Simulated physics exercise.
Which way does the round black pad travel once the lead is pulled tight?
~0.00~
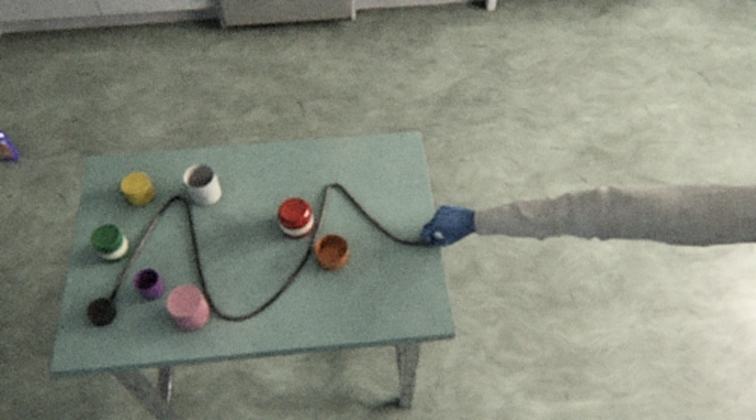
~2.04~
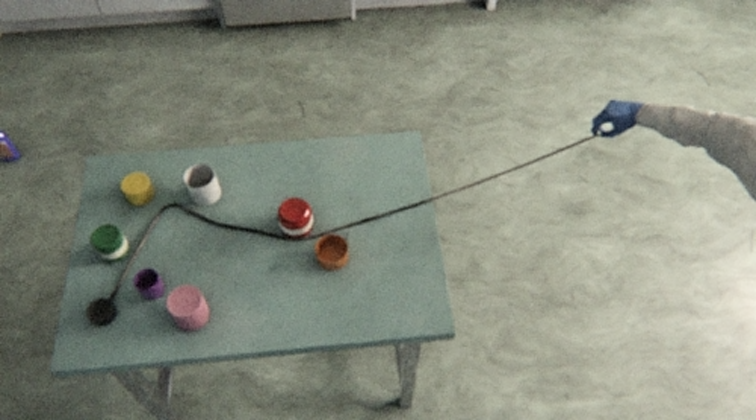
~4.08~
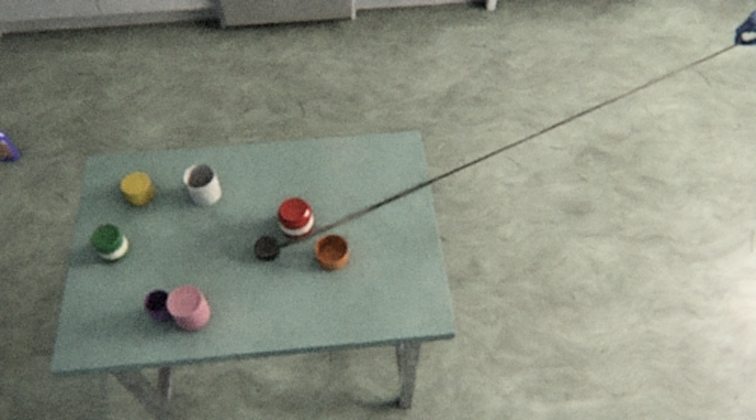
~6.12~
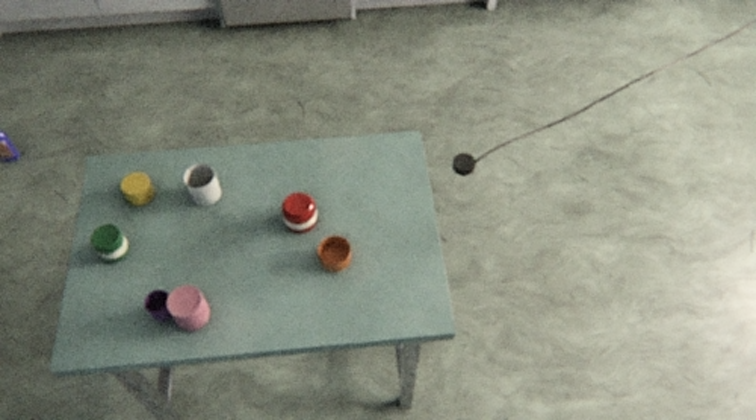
The black pad travels to the right, across the table and past its right-hand edge.
